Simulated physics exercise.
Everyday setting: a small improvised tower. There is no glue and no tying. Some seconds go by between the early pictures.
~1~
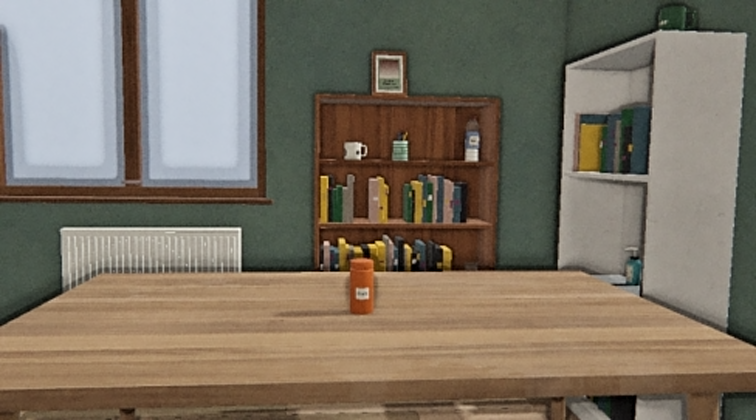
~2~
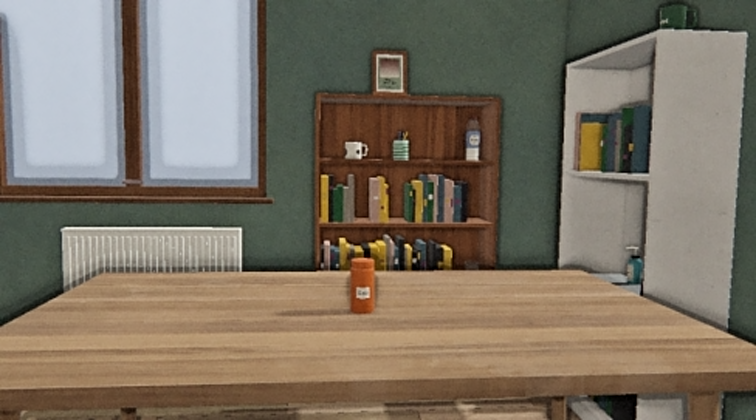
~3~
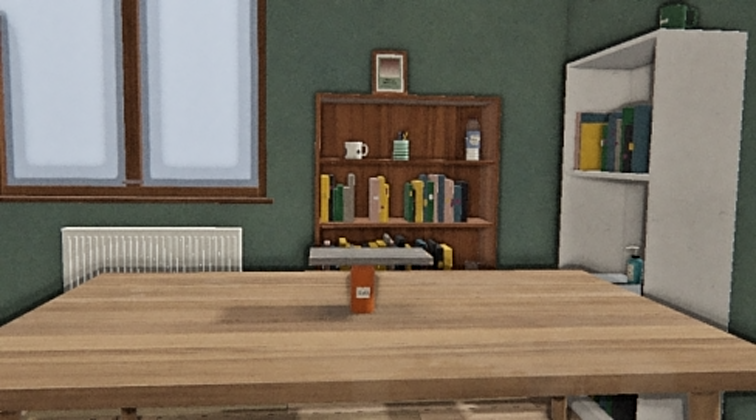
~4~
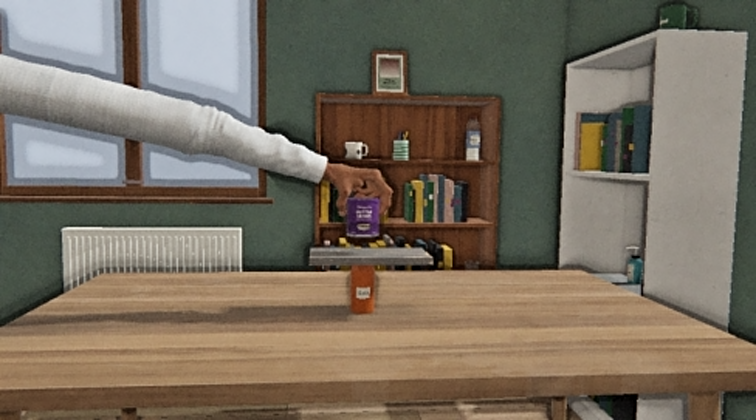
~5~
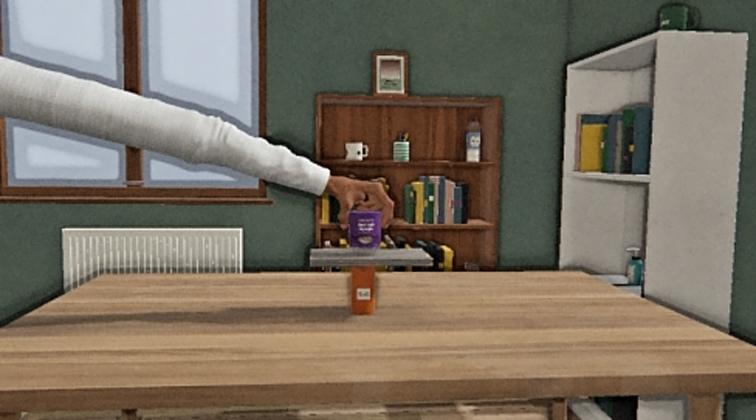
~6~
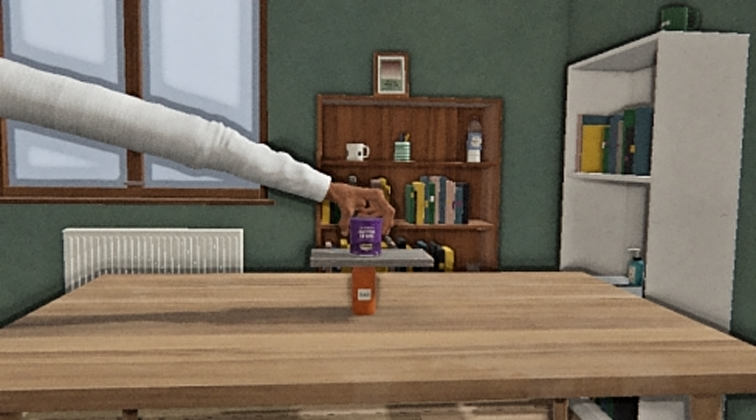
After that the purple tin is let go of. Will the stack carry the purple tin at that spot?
The stack stands firm.
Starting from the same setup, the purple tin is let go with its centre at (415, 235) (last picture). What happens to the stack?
After that, it tumbles down.
Then, 0.40 s past the last view, nothing moves.
Then, 1.00 s past the last view, purple tin resting near (366, 237).
Finally, all 3 still in place. Final places as the last picture's camera would see them, purple tin near (366, 237). The stack stays up.
